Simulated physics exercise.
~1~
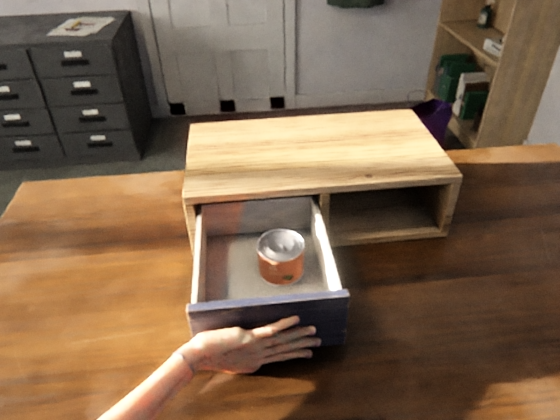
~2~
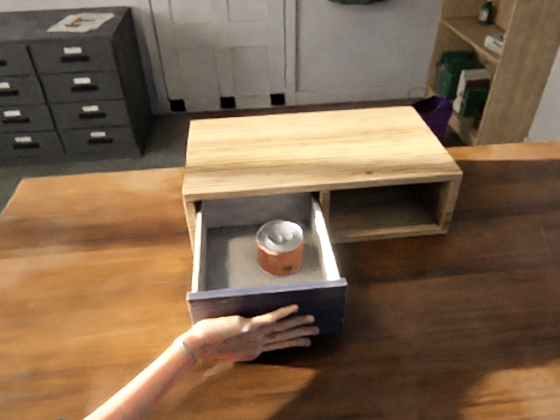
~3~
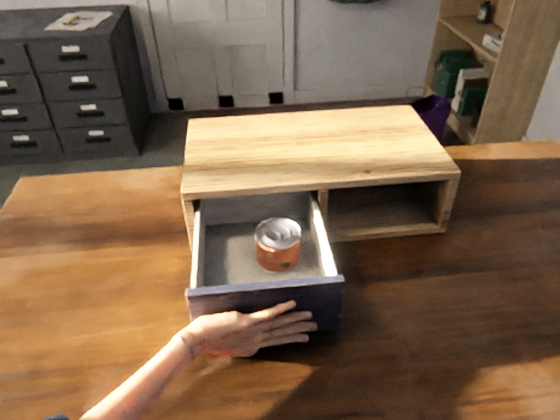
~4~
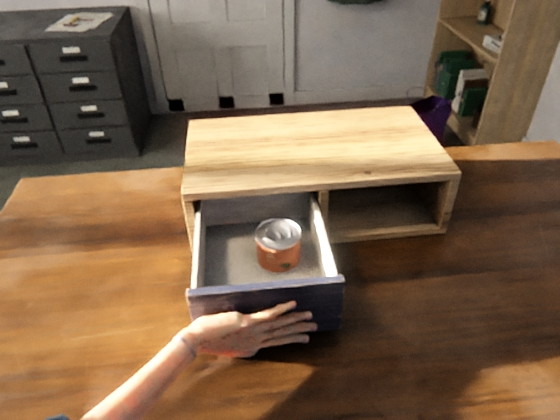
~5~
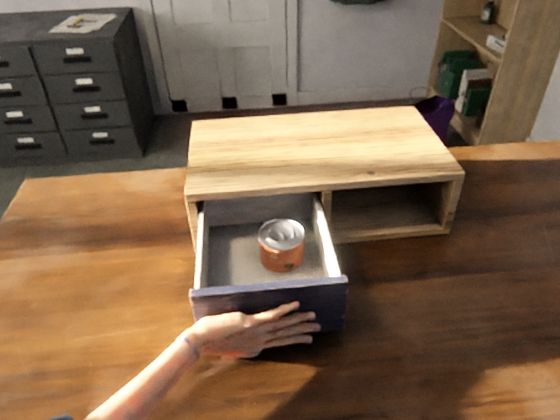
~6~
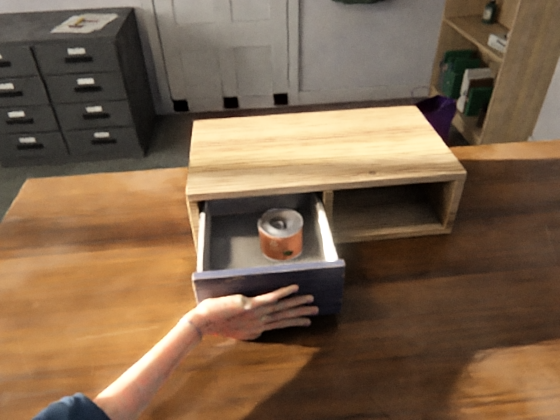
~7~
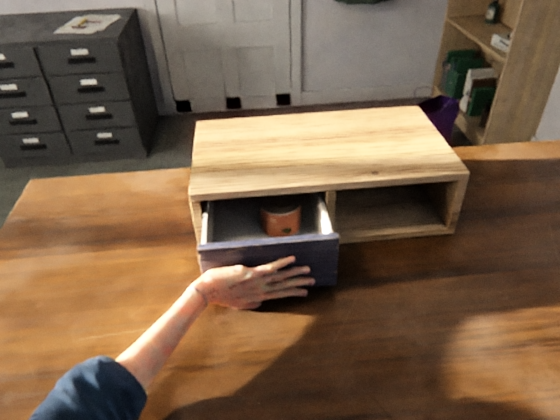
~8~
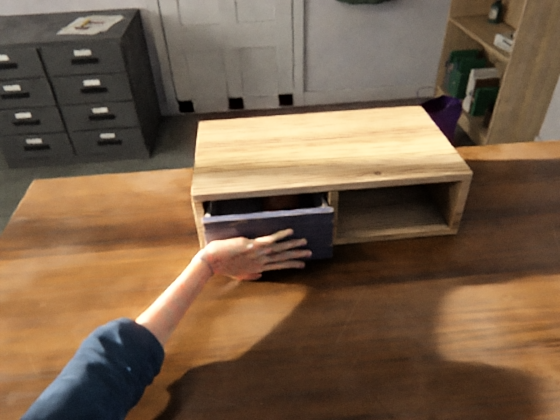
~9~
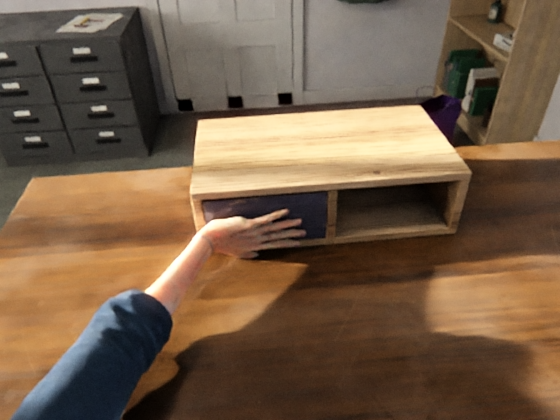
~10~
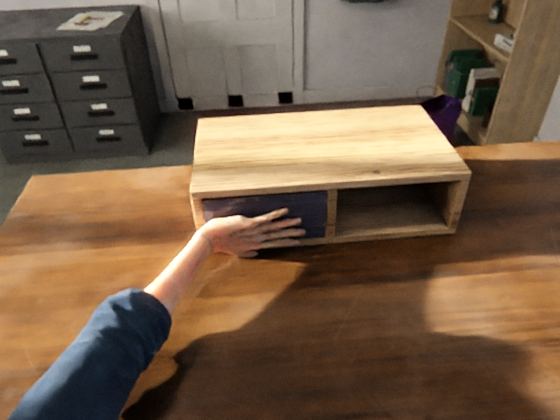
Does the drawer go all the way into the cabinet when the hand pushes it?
Yes, the hand pushes the drawer fully in, and its dark front ends up closed against the cabinet with the orange pot out of sight.
